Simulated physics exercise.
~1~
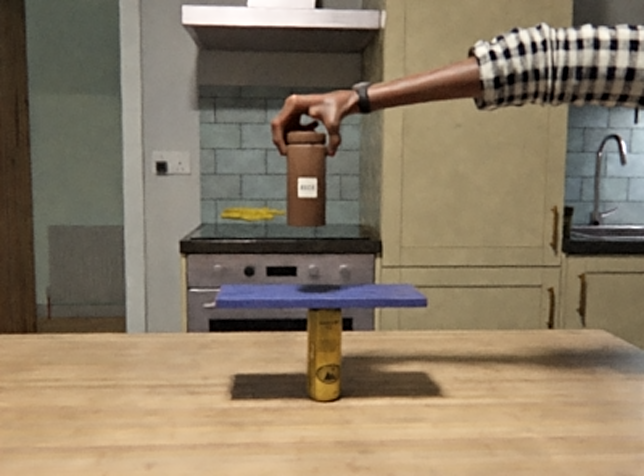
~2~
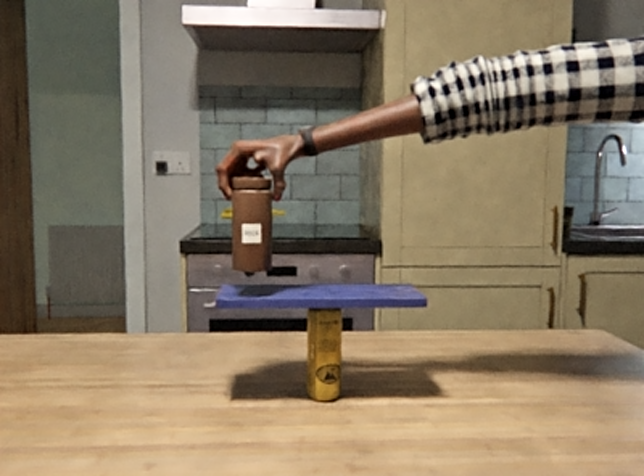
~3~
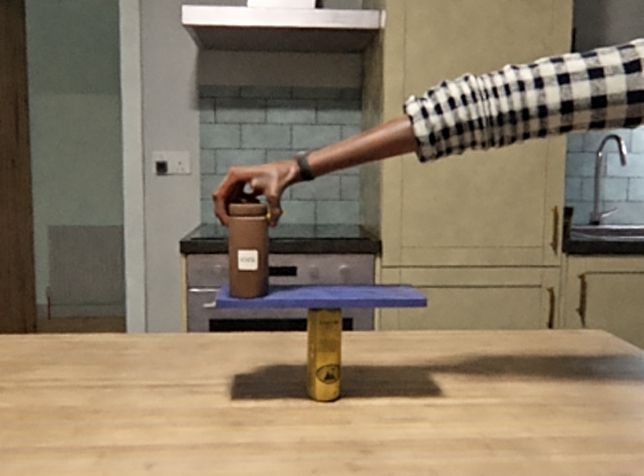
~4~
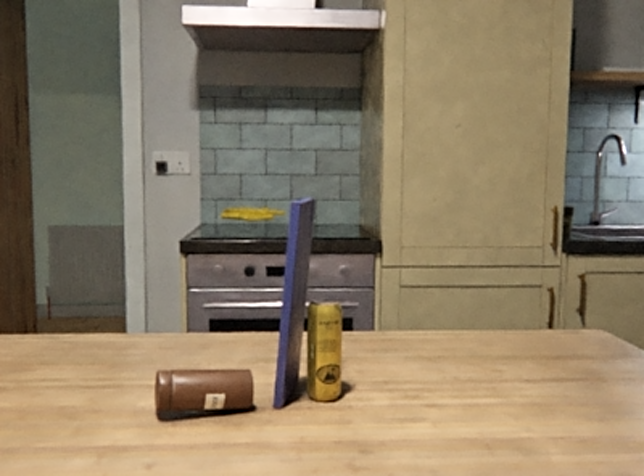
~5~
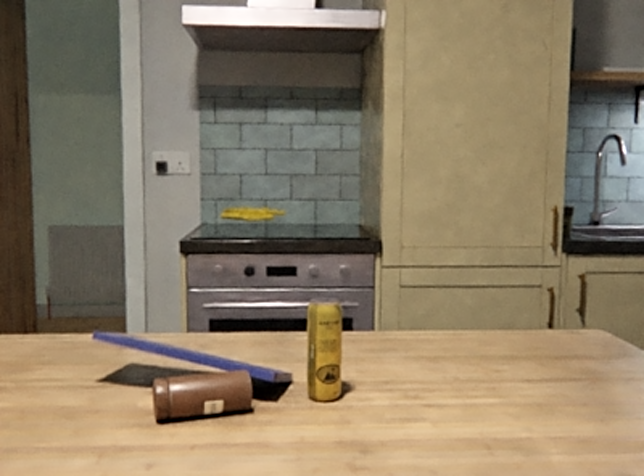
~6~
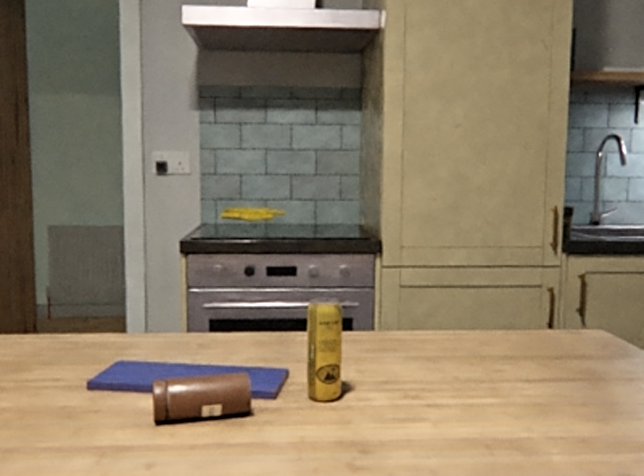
A brown jar set by hand on a blue board's left end topples with it.
